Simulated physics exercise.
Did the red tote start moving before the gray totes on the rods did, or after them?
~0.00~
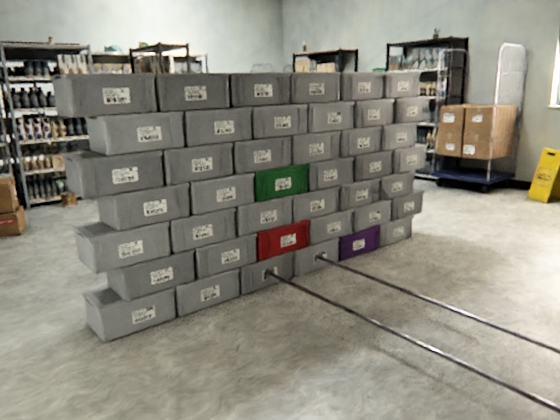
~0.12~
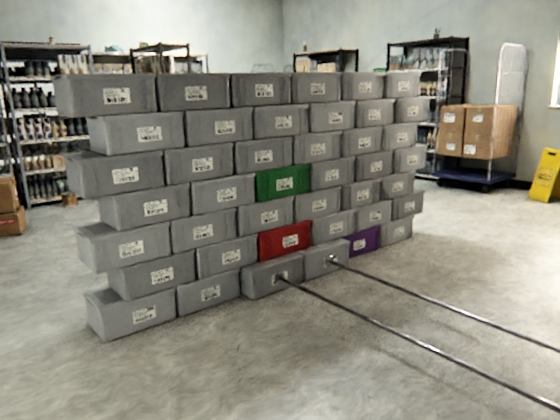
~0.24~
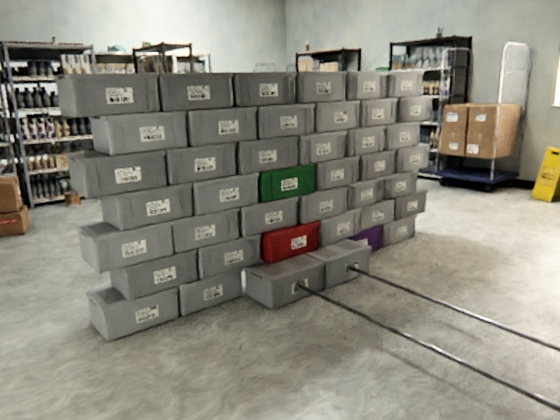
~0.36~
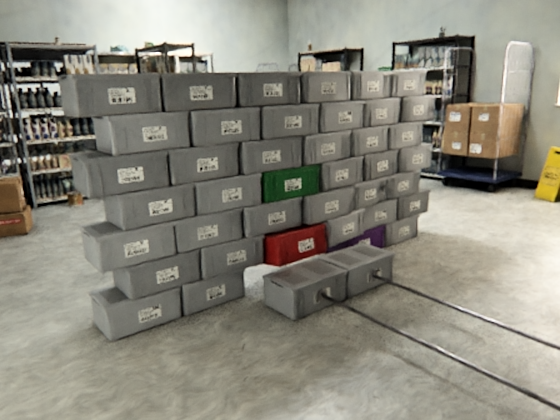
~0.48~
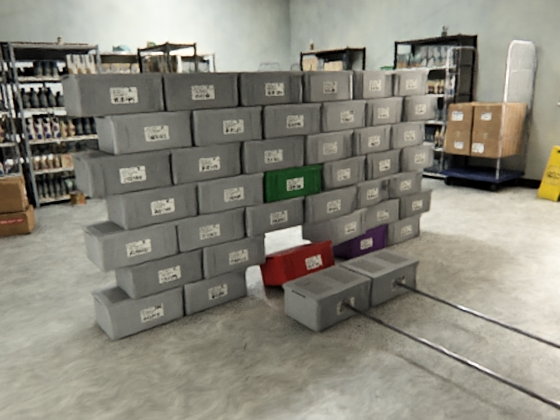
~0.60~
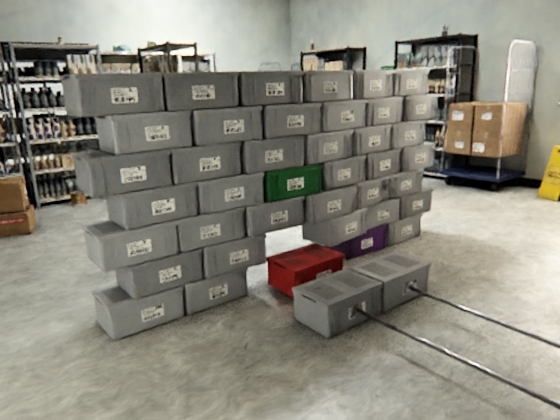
It started after them. The gray totes on the rods were already sliding out of the wall before the red tote began to sink.
